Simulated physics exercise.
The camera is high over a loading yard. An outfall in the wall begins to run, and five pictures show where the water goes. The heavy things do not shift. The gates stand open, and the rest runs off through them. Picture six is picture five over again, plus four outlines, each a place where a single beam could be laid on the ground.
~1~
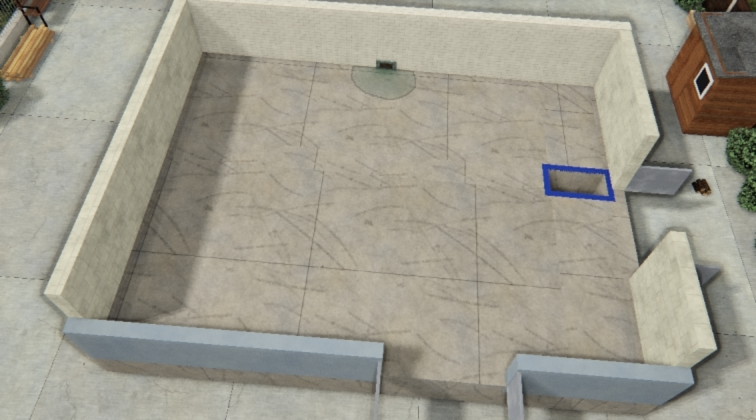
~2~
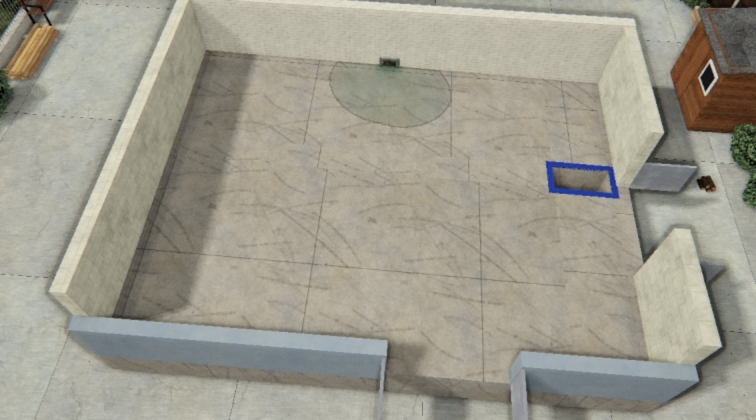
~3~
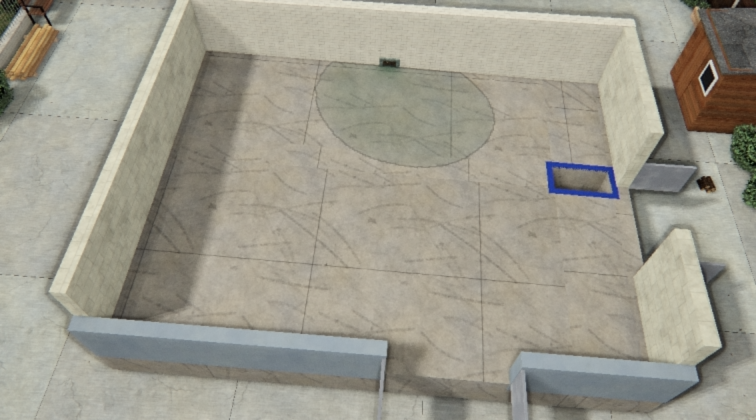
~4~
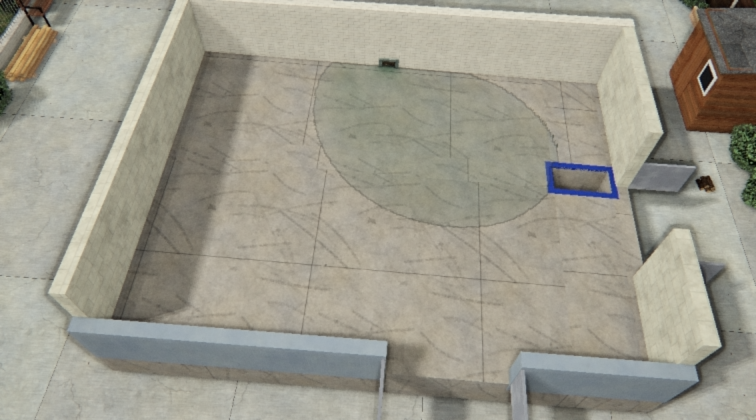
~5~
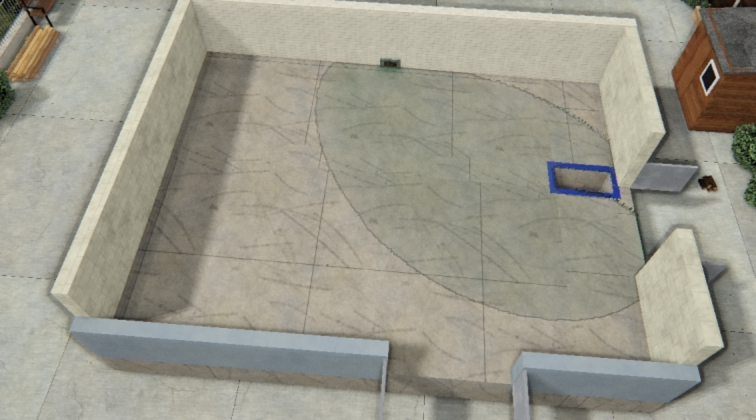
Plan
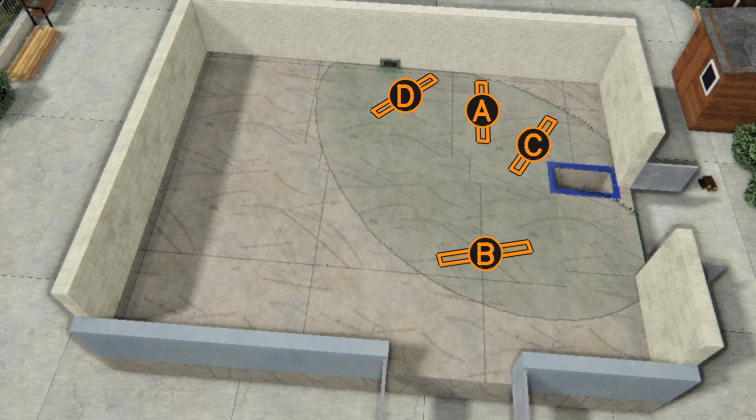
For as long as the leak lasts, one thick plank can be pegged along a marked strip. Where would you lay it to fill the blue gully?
Go for B.
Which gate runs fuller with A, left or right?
The right gate.
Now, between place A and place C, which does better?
C it is.
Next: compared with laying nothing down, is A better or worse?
Place A is worse.
In orange, A from (483, 141) to (481, 82); B from (439, 260) to (529, 246); C from (515, 171) to (551, 119); D from (375, 113) to (433, 78).
Choosing A, about 9 % of the stream goes into the blue gully, about 90 % out by the gates.
Choosing B, about 29 % of the stream goes into the blue gully, about 66 % out by the gates.
Choosing C, about 17 % of the stream goes into the blue gully, about 81 % out by the gates.
Choosing D, about 23 % of the stream goes into the blue gully, about 75 % out by the gates.
